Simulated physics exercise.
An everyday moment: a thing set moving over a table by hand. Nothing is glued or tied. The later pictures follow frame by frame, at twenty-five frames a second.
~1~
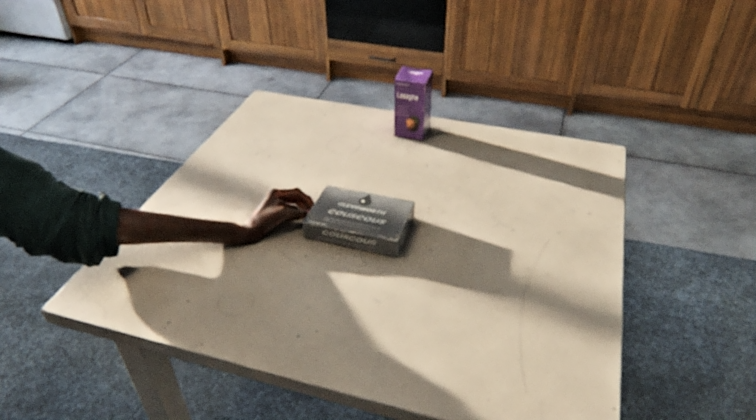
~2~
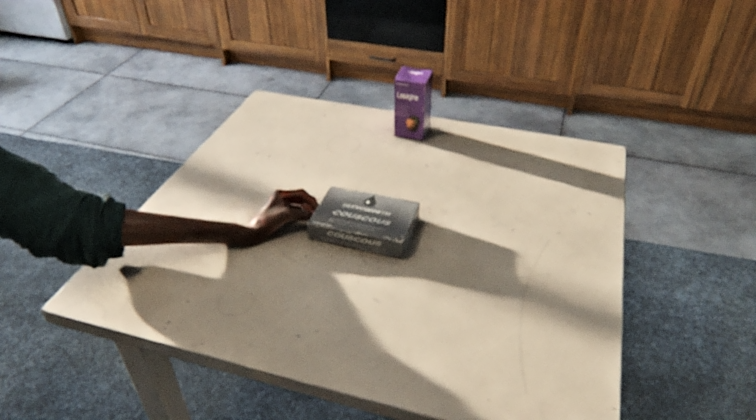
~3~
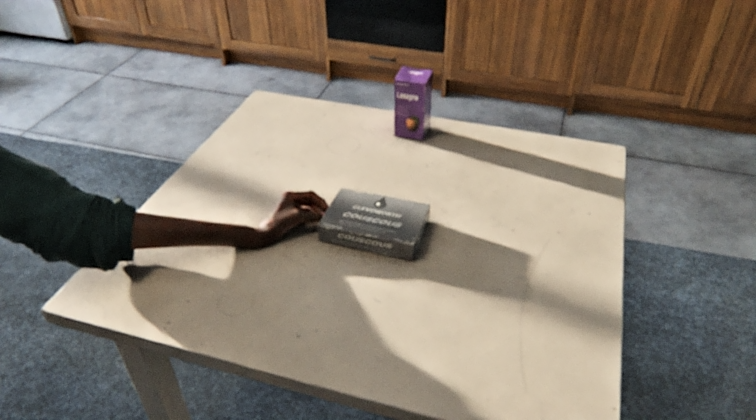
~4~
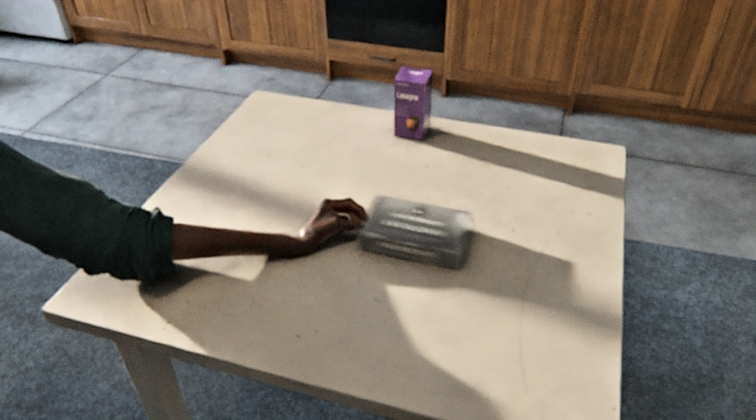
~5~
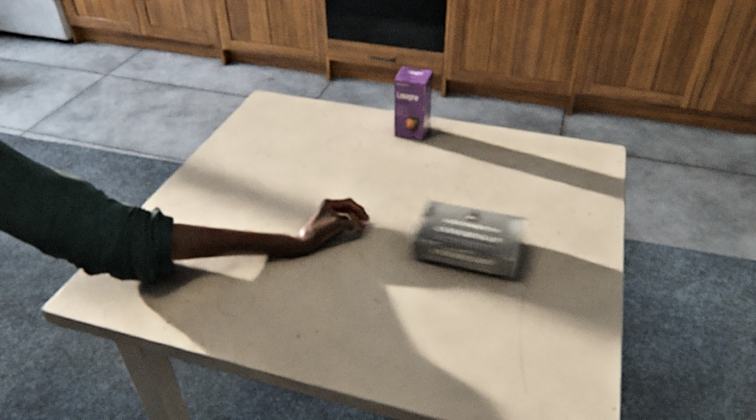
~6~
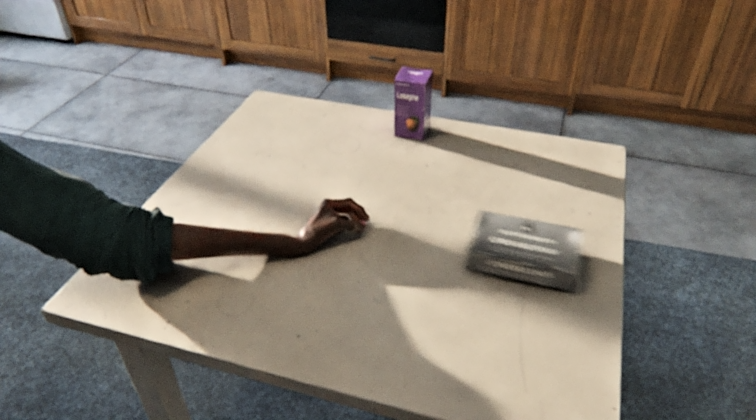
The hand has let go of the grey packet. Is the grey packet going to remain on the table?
The grey packet falls off the table.
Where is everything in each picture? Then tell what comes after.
The first frame shows under the hand; grey packet (360, 220).
The second frame shows under the hand; grey packet (365, 221).
The third frame shows under the hand; grey packet (375, 223).
The fourth frame shows grey packet (415, 231).
The fifth frame shows grey packet (469, 237) moved a little.
The sixth frame shows grey packet (524, 249) moved about its own width.
Then, 0.10 s later than the last frame, grey packet now off the table.
Then, 0.30 s later than the last frame, things are still on the move.
Then, 0.50 s later than the last frame, as before.
When it is over, off the table, grey packet.
